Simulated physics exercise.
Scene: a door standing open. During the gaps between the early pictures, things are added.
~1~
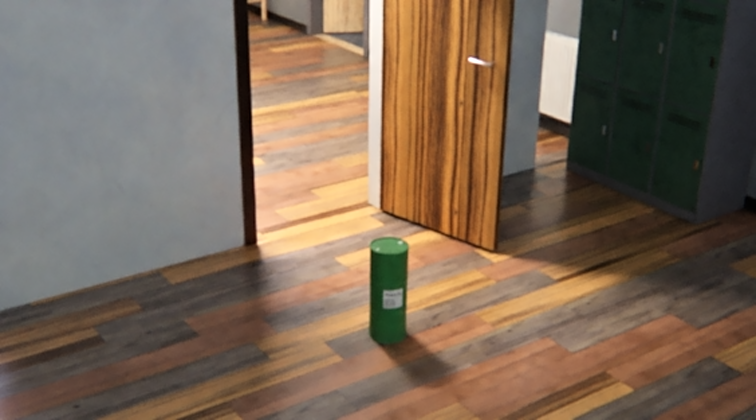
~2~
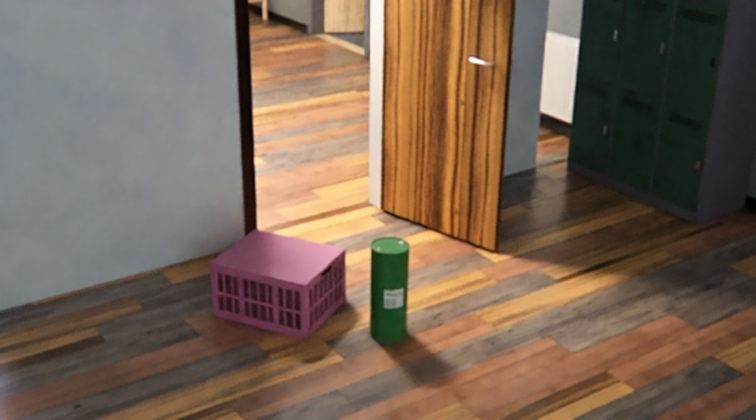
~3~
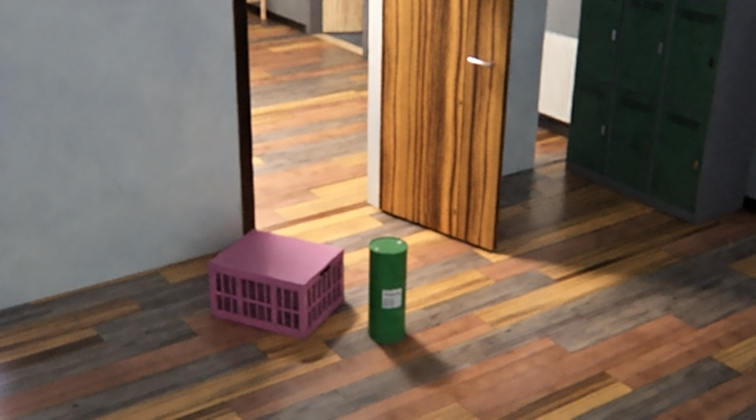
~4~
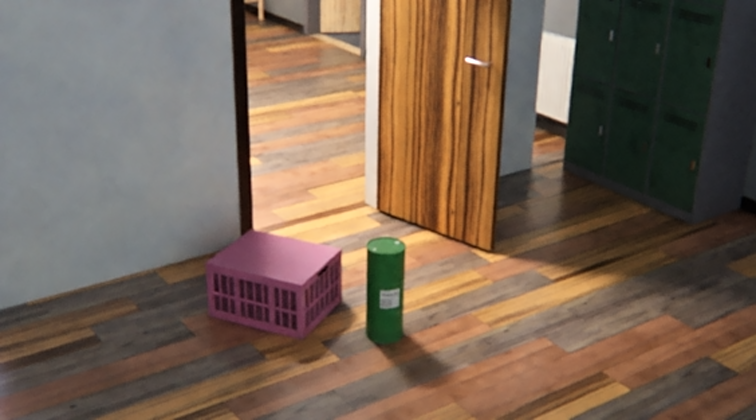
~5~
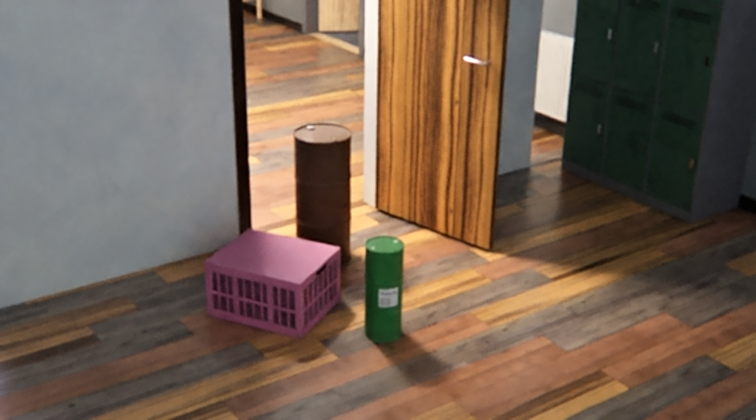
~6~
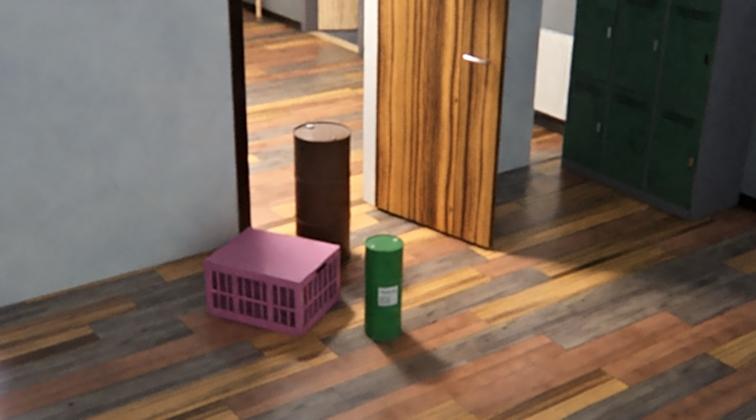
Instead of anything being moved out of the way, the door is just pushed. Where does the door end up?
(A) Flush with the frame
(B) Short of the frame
Short of the frame.
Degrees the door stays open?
Around 45 degrees.
Then, 0.40 s after the last picture, door 95° open.
Then, 0.70 s after the last picture, door 79° open.
Then, 1.00 s after the last picture, door 61° open.
Then, 1.20 s after the last picture, door 49° open.
At rest, door 44° open; all 3 in place. Seen from the same camera at the end, brown drum near (321, 194).
